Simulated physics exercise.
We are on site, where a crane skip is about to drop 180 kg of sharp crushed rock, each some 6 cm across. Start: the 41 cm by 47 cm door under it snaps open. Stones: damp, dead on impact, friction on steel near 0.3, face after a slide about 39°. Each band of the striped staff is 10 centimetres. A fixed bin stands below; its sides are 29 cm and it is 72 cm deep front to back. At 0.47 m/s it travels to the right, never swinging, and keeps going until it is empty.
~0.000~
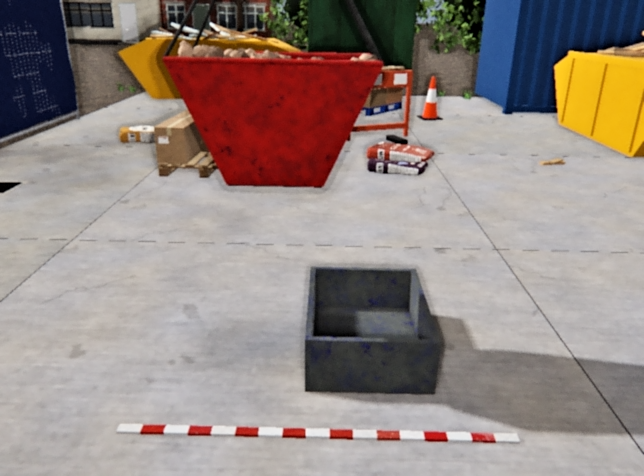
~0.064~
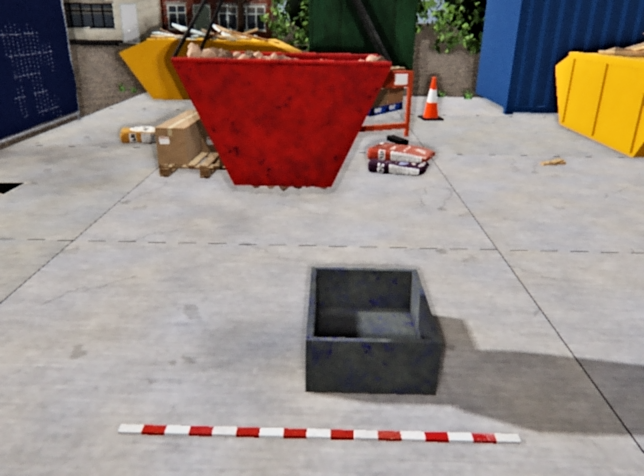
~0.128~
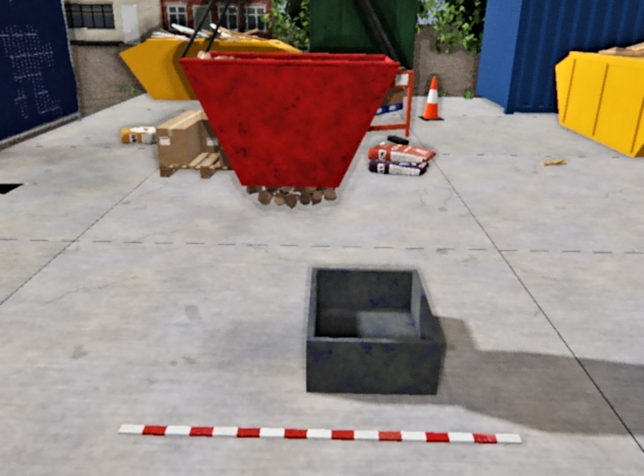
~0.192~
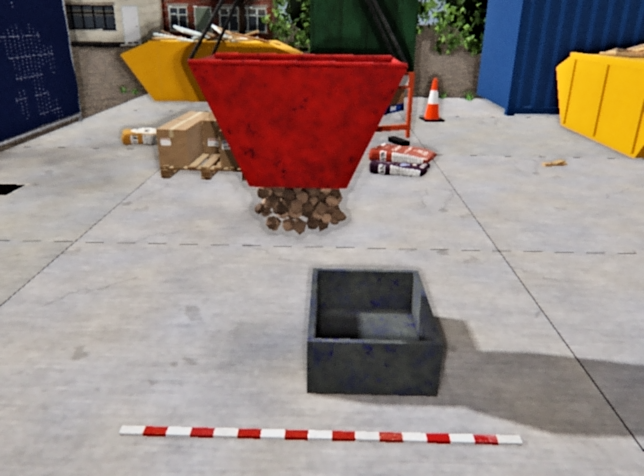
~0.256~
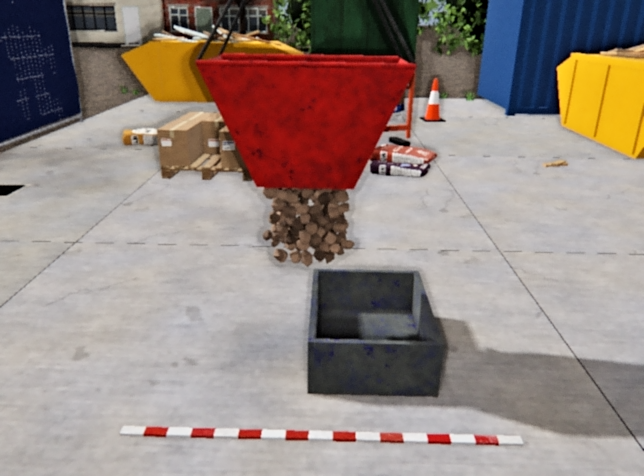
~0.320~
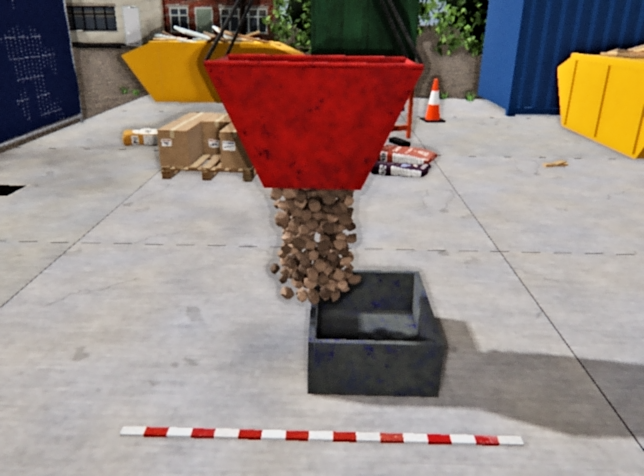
The clip opens on a red skip hanging over a concrete yard, behind an open dark grey box and a red-and-white striped staff. The skip moves steadily to the right, and brown stones begin to emerge from its underside. They pour downward in a lengthening column, the lowest reaching beside the box's left rim.
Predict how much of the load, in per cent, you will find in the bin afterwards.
About 84 per cent of the load.
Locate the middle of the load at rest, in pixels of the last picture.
About (357, 322).
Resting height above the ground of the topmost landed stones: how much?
42 cm.
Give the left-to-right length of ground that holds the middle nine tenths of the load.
Width: Near 80 cm.
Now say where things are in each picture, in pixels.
In the first frame, the outlet is at (275, 174); nothing has dropped yet.
In the second frame, the outlet is at (283, 175); 3 % is out.
In the third frame, the outlet is at (290, 175); 11 % is out, the lowest stones still above the rim at (290, 194), 87 cm up.
In the fourth frame, the outlet is at (298, 176); 20 % is out, the lowest stones still above the rim at (297, 220), 75 cm up.
In the fifth frame, the outlet is at (305, 177); 30 % is out, the lowest stones still above the rim at (303, 252), 58 cm up.
In the sixth frame, the outlet is at (313, 177); 41 % is out, the lowest stones still above the rim at (311, 287), 37 cm up.
After 0.7 s, 0 % in the crane skip, 14 % falling or lying left of the bin, 86 % falling or lying in the bin; the stones farthest right are at (416, 332).
After 1.1 s, 0 % in the crane skip, 15 % falling or lying left of the bin, 84 % falling or lying in the bin, 1 % falling or lying beside or right of the bin; the stones farthest right are at (435, 305).
After 1.7 s, 0 % in the crane skip, 15 % falling or lying left of the bin, 84 % falling or lying in the bin, 1 % falling or lying beside or right of the bin; the stones farthest right are at (450, 325).
After 2.6 s, 0 % in the crane skip, 15 % falling or lying left of the bin, 84 % falling or lying in the bin, 1 % falling or lying beside or right of the bin; the stones farthest right are at (449, 322).
After 4.5 s, 0 % in the crane skip, 15 % left of the bin, 84 % in the bin, 1 % beside or right of the bin; the stones farthest right are at (449, 322).
